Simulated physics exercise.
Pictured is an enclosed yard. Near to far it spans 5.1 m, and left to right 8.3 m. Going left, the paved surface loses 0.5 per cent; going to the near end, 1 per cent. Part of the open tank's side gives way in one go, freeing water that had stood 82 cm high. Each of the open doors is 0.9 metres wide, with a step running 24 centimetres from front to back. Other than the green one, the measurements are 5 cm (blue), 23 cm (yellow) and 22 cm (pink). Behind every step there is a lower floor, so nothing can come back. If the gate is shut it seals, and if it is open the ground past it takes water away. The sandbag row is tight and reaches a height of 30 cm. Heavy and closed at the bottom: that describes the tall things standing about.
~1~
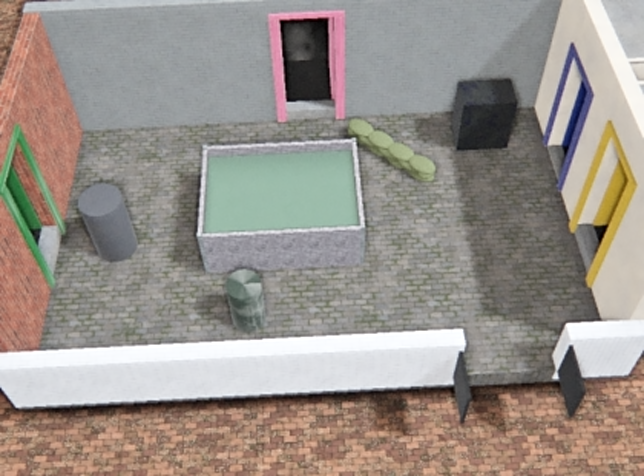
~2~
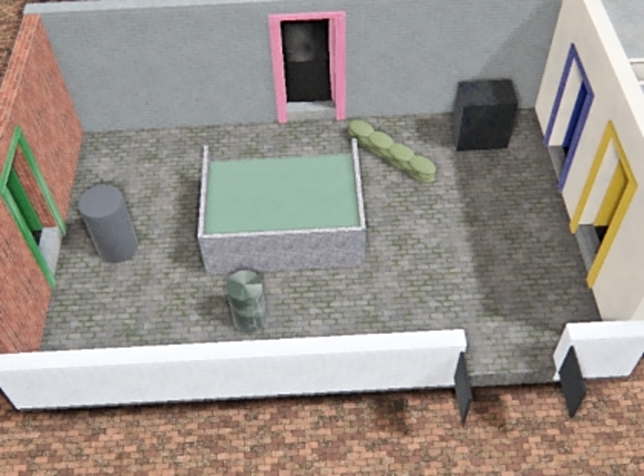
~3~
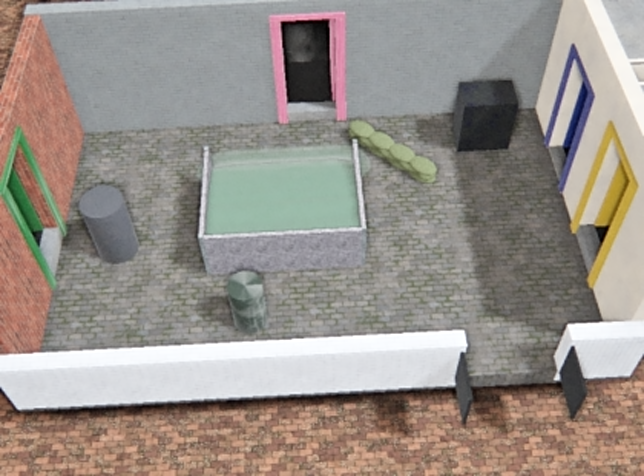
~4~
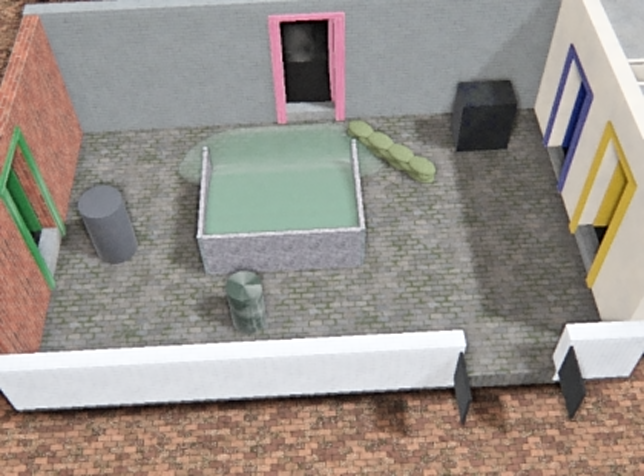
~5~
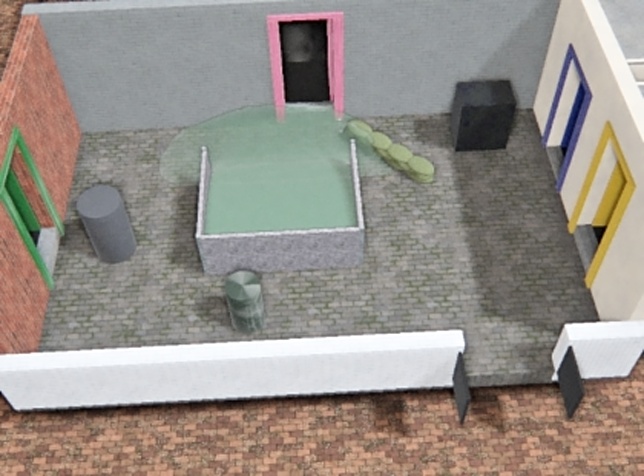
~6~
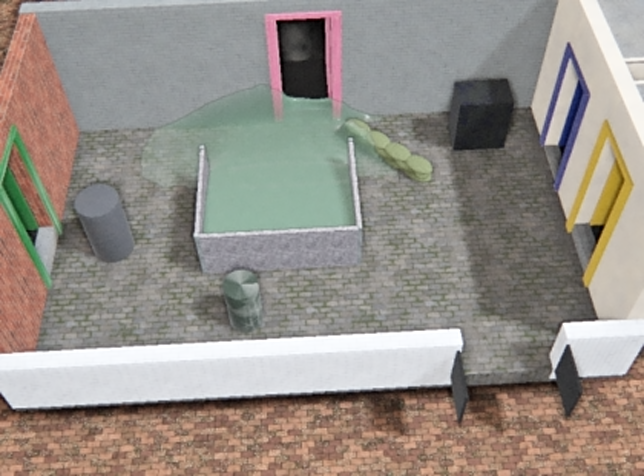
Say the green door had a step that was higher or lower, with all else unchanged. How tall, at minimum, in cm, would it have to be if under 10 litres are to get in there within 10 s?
It would need to be about 14.5 cm tall.
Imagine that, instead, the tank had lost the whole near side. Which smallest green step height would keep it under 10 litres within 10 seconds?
I'd say close to 16 cm.
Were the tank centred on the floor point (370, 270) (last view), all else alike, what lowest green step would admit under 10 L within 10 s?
Then close to 15 cm.
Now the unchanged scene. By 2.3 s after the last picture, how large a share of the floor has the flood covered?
Some 60 per cent is wet.
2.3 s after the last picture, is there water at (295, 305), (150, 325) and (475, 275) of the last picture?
First bone-dry, second bone-dry, third wet through.
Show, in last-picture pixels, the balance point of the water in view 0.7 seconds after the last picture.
Approximately (271, 173).
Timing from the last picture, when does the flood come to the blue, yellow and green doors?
For blue it's 2.0 s, for yellow 2.6 s, and for green 1.4 s.
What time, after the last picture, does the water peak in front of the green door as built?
3.5 s.
Then, 0.7 s after the last picture water covers 25 % of the floor, deepest (56 cm) near (277, 129); it has not reached the green door.
Then, 2.3 s after the last picture water covers 60 % of the floor, deepest (34 cm) near (90, 133); 13 cm at the green door, 0 litres in over its 25 cm step.
Then, 9.3 s after the last picture water covers 95 % of the floor, deepest (16 cm) near (30, 384); 11 cm at the green door, 0 litres in over its 25 cm step.
At the green door as built, the water peaked near 19 cm, 3.5 s after the last picture.
With a step of 13.5 cm, 14 litres would have come in within the 10 s; with 18 cm, 3 litres. So under 10 litres takes about 14.5 cm.
